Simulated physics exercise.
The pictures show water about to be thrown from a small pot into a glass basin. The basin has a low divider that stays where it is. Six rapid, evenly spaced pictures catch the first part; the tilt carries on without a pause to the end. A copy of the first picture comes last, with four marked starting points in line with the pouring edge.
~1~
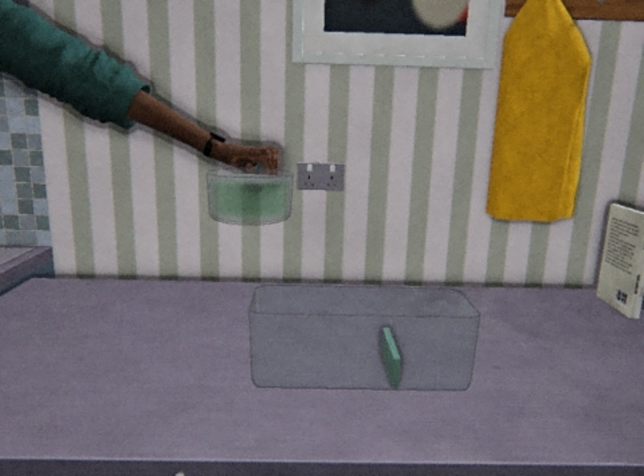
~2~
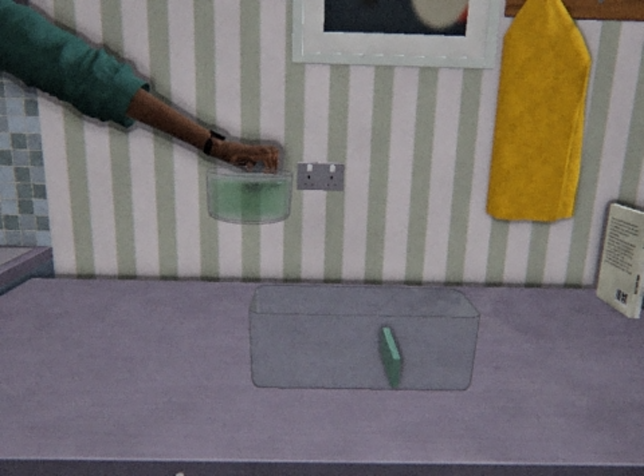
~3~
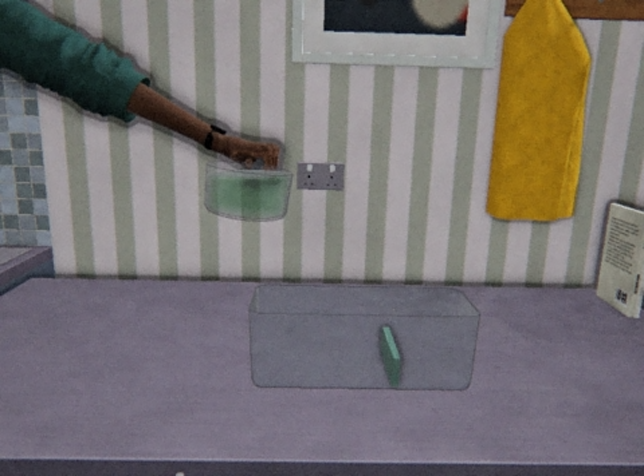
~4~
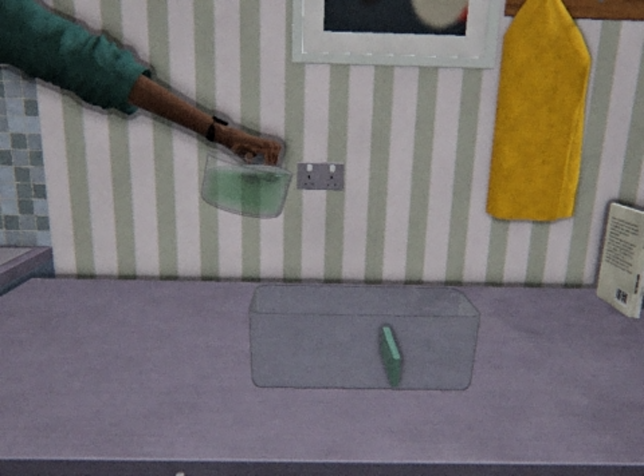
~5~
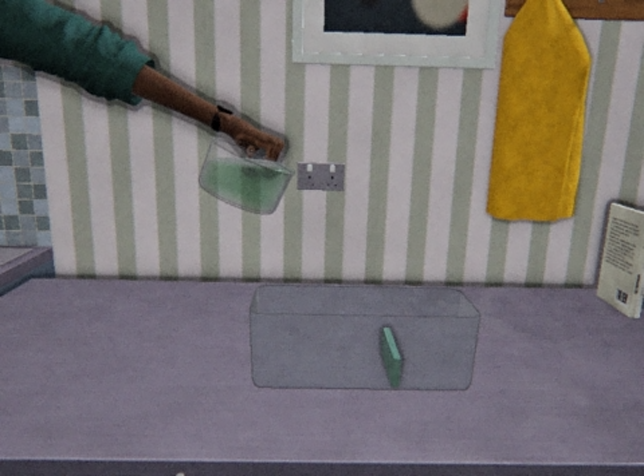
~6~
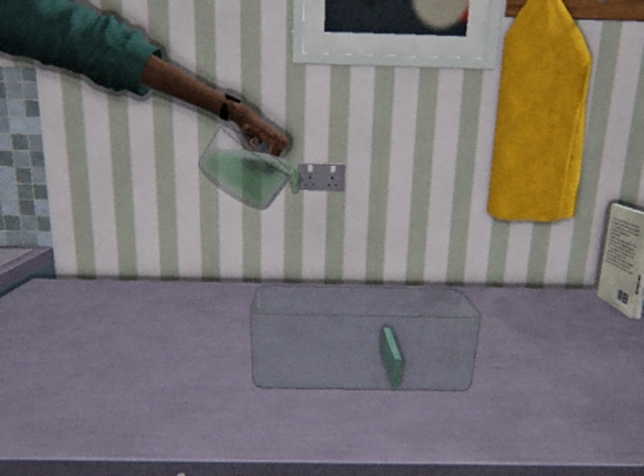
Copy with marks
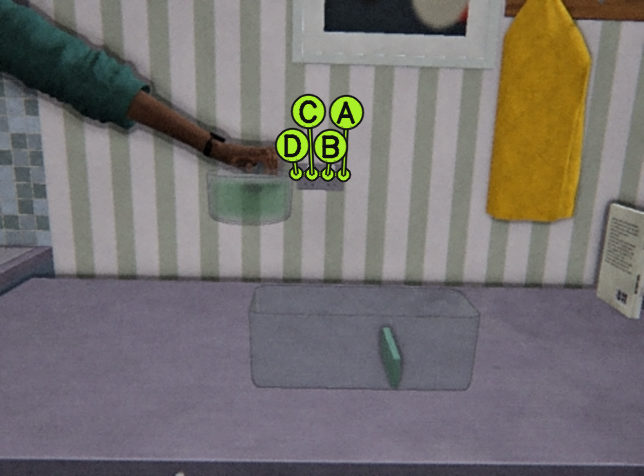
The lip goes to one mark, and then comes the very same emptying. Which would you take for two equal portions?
I would pick place C.
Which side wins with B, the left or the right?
More ends on the right.
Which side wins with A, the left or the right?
More ends on the right.
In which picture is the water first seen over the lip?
Picture 5.
On the marked copy, A at (343, 174); B at (327, 174); C at (311, 173); D at (296, 173).
With A, about 15 % ends left of the wall and 82 % right of it; 3 % is lost outside.
With B, about 27 % ends left of the wall and 71 % right of it.
With C, about 44 % ends left of the wall and 55 % right of it.
With D, about 76 % ends left of the wall and 21 % right of it; 3 % is lost outside.
